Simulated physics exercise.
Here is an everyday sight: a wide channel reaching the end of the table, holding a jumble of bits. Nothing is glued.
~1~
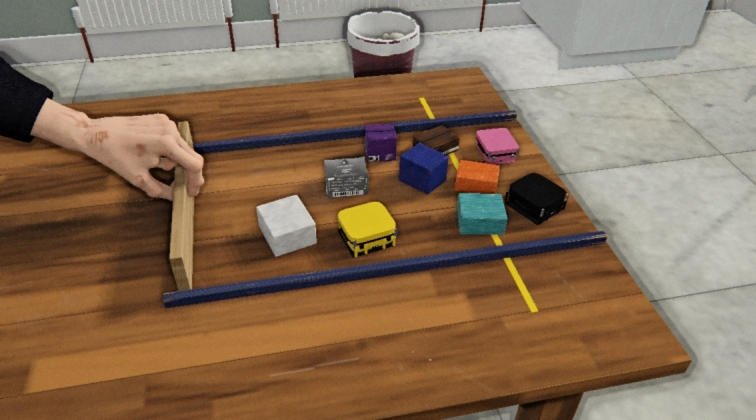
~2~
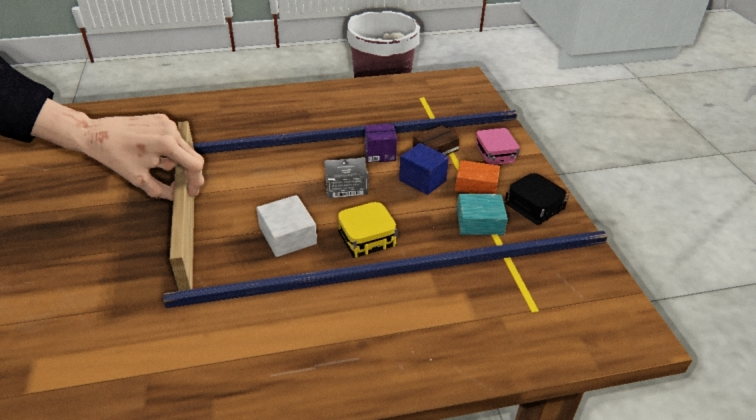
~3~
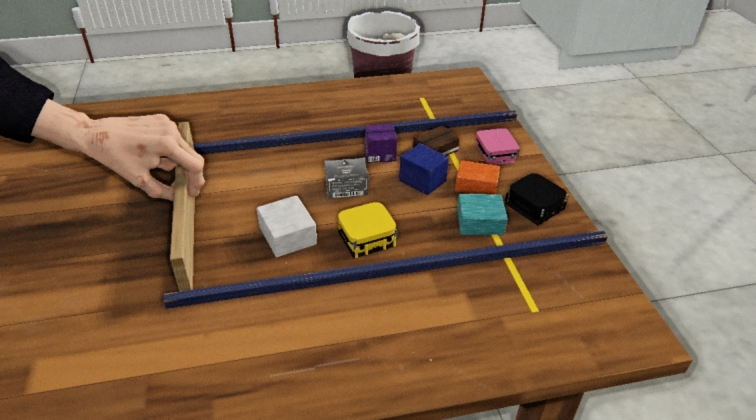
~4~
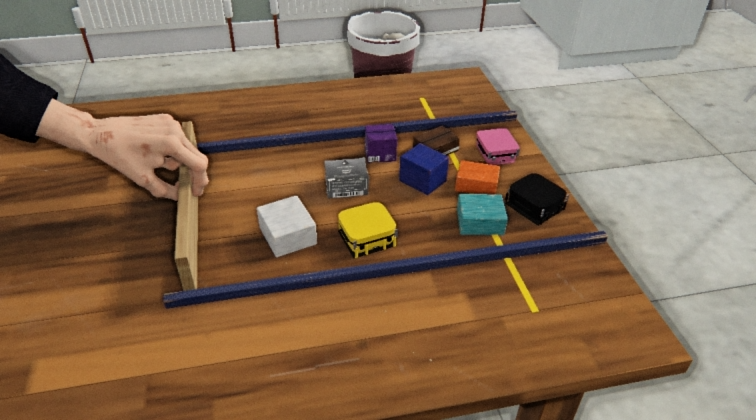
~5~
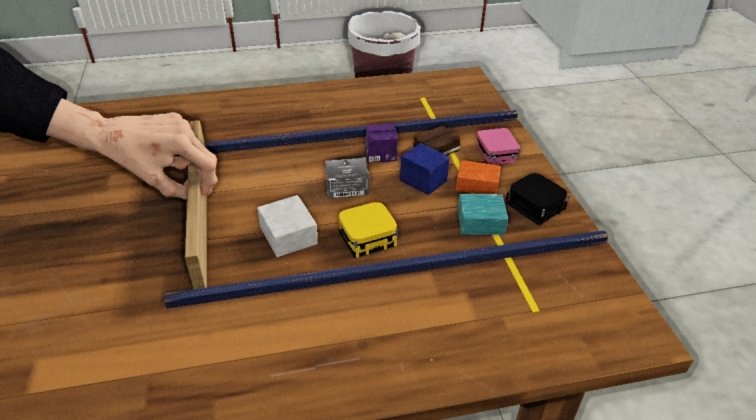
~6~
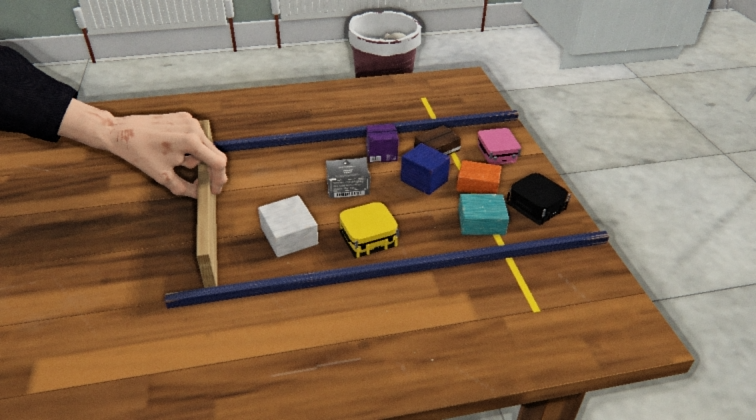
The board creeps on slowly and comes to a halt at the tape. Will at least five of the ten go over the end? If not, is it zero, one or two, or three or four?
Okay, so the number that tips off the end comes to just one or two, I'd say.
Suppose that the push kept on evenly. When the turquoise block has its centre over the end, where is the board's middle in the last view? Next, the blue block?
Around (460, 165), then around (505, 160).
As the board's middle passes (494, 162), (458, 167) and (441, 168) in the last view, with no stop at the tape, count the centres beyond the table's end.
Respectively, 4, 1 and 1.
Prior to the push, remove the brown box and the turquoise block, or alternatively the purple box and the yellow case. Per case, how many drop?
That gives 1 in the first case, then 1 in the second.
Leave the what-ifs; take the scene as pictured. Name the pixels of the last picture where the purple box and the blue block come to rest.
The purple box at (463, 134), the blue block at (518, 157).
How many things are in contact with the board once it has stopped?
That number would be 3.
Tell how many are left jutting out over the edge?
That adds up to 2.
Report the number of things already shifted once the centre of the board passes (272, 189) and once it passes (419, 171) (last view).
Answer - first 1, then 9.
A little later, none off yet; black case at rest near (538, 198); pink case at rest near (498, 147); orange block at rest near (479, 178).
Next, none off yet; black case shifted about its own width near (588, 191); pink case moving near (503, 146); orange block shifted about its own width near (525, 180).
When it is over, the number that fall off is one or two; down, turquoise block and black case.
